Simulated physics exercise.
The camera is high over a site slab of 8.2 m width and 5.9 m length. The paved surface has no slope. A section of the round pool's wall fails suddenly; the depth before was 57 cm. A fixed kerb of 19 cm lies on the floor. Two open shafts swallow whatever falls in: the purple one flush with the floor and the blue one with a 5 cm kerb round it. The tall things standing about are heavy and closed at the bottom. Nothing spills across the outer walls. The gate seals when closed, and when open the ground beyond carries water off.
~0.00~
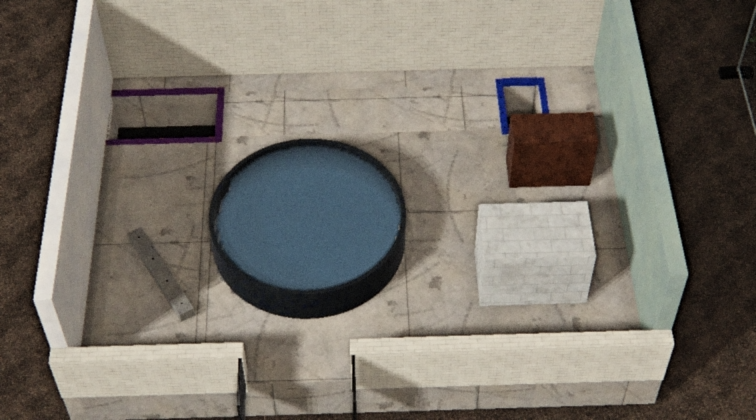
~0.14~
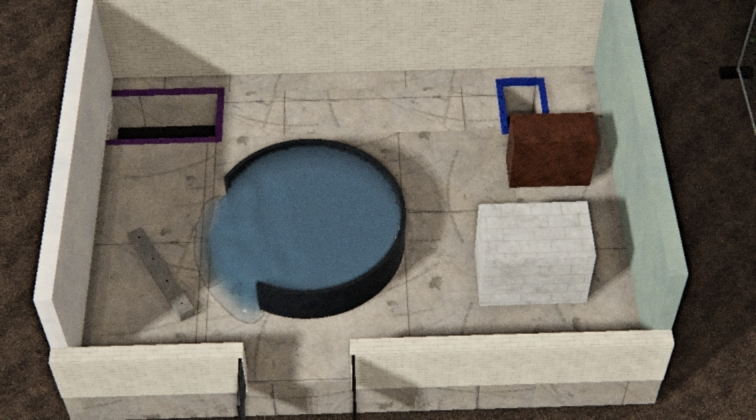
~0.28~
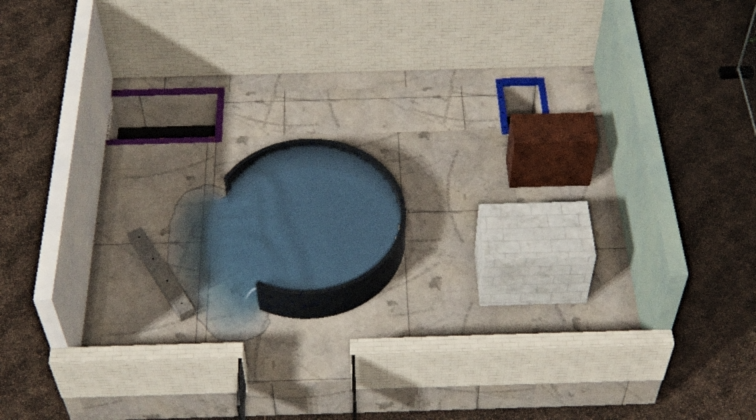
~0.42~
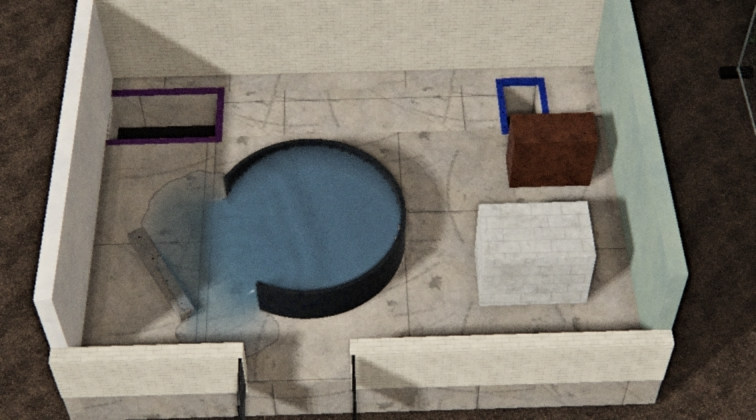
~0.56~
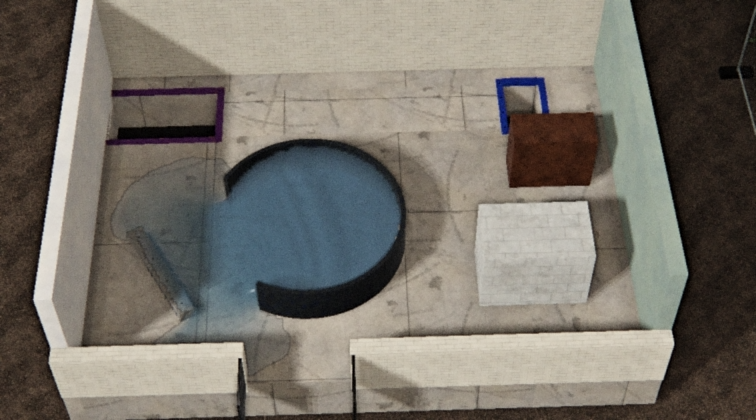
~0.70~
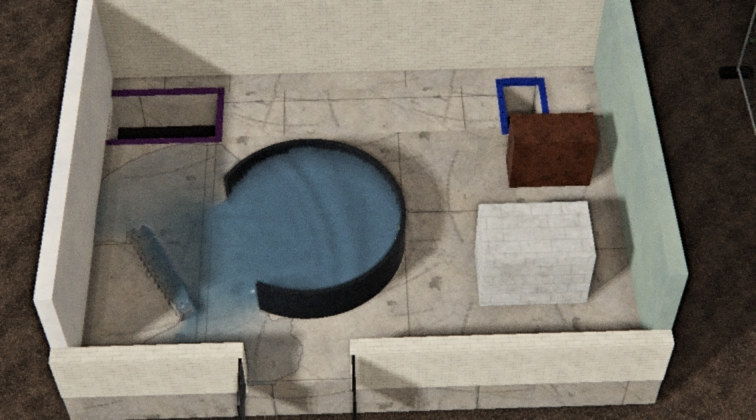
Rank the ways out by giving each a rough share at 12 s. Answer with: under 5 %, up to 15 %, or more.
Shares: The gateway takes from 5 to 15 %; the purple pit takes above 15 %; the blue pit takes under 5 %.
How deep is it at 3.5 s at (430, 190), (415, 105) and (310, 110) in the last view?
In that order: 0, 0 and 0 cm.
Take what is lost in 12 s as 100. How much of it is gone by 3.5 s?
Some 25 per cent by then.
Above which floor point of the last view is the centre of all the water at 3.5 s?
Near (223, 263).
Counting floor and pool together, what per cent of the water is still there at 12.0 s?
Roughly 42 in a hundred.
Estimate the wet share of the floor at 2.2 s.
About 25 per cent.
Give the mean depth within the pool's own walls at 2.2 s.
Roughly 29 cm on average.
After 1.4 s water covers 25 % of the floor and is deepest (42 cm) near (184, 289); gone so far, the gateway 0 %, the purple pit 1 %, the blue pit 0 %.
After 2.2 s water covers 25 % of the floor and is deepest (38 cm) near (184, 289); gone so far, the gateway 0 %, the purple pit 4 %, the blue pit 0 %.
After 3.5 s water covers 35 % of the floor and is deepest (30 cm) near (216, 370); gone so far, the gateway 1 %, the purple pit 14 %, the blue pit 0 %.
After 7.0 s water covers 50 % of the floor and is deepest (17 cm) near (79, 374); gone so far, the gateway 6 %, the purple pit 35 %, the blue pit 0 %.
After 12.0 s water covers 70 % of the floor and is deepest (8 cm) near (79, 374); gone so far, the gateway 10 %, the purple pit 47 %, the blue pit 0 %.
